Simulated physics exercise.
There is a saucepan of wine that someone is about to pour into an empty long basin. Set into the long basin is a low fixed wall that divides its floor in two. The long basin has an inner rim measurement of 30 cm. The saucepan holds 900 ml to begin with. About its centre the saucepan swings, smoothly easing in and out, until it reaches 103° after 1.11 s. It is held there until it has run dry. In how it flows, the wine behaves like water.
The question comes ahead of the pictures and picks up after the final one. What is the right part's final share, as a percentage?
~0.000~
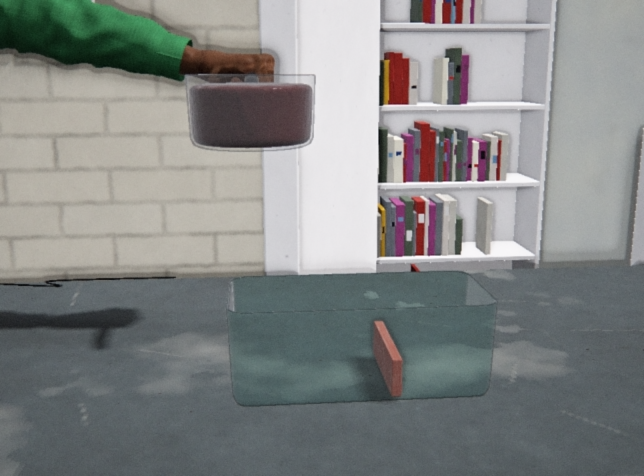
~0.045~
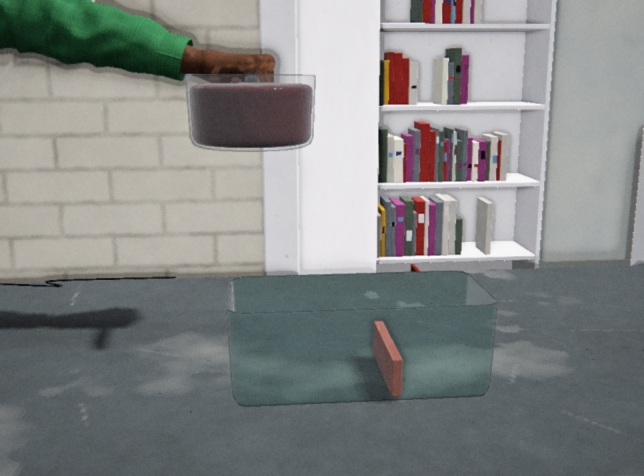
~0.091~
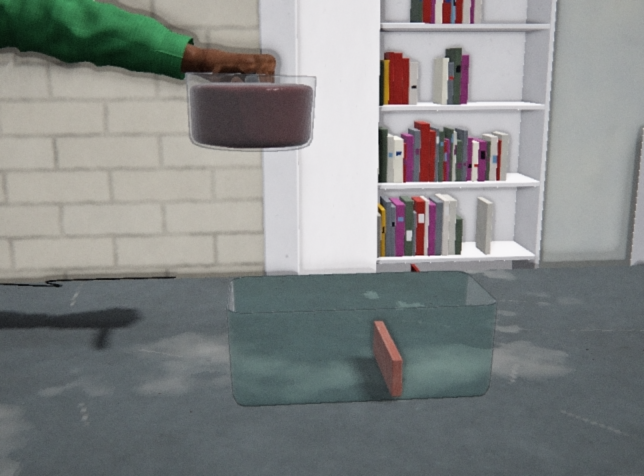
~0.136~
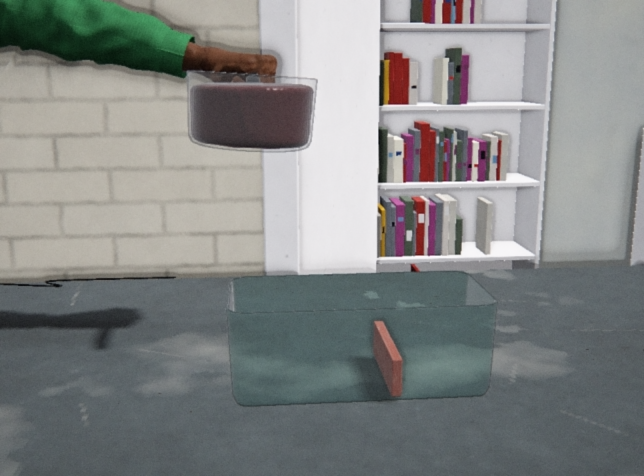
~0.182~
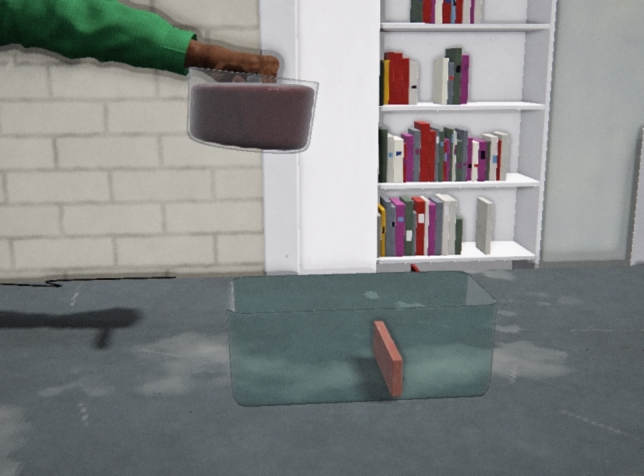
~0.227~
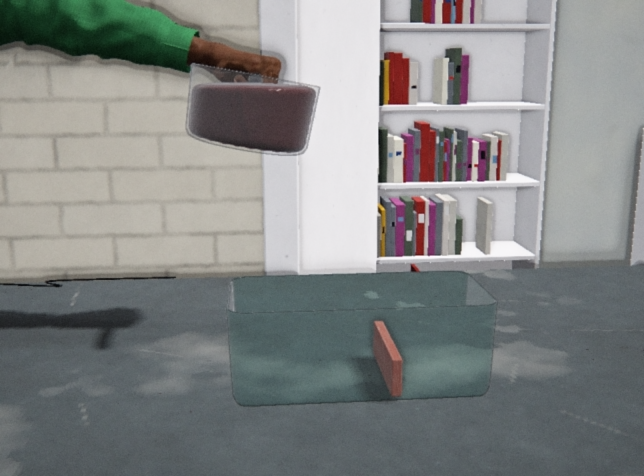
About 53 per cent.
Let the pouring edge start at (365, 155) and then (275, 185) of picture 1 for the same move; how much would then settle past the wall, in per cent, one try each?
In turn about 70 and 10 per cent.
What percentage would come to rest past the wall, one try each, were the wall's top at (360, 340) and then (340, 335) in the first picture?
Some 70 in a hundred, then some 90 in a hundred.
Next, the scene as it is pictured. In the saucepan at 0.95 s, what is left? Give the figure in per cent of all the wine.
Close to 12 percent of the whole amount.
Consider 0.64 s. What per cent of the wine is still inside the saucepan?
Roughly 60 per cent.
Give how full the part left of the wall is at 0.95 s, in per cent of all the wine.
Reading: Approx. 20 per cent.
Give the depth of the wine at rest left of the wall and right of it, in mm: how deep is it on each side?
The left side settles near 18 mm and the right side near 34 mm.
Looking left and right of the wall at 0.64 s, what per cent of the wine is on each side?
Left roughly 4, right roughly 2.
Then, 0.64 s in, the tilt is 64° and 60 per cent is still to pour, 4 is left of the wall and 2 right of it.
Then, 0.95 s in, the tilt is 98° and 12 per cent is still to pour, 19 is left of the wall and 51 right of it.
Then, 1.26 s in, the tilt is 103° and 1 per cent is still to pour, 43 is left of the wall and 52 right of it.
Then, 1.61 s in, the tilt is 103° and 0 per cent is still to pour, 45 is left of the wall and 53 right of it.
Finally, 45 per cent lies left of the wall, 53 right of it and 2 outside.
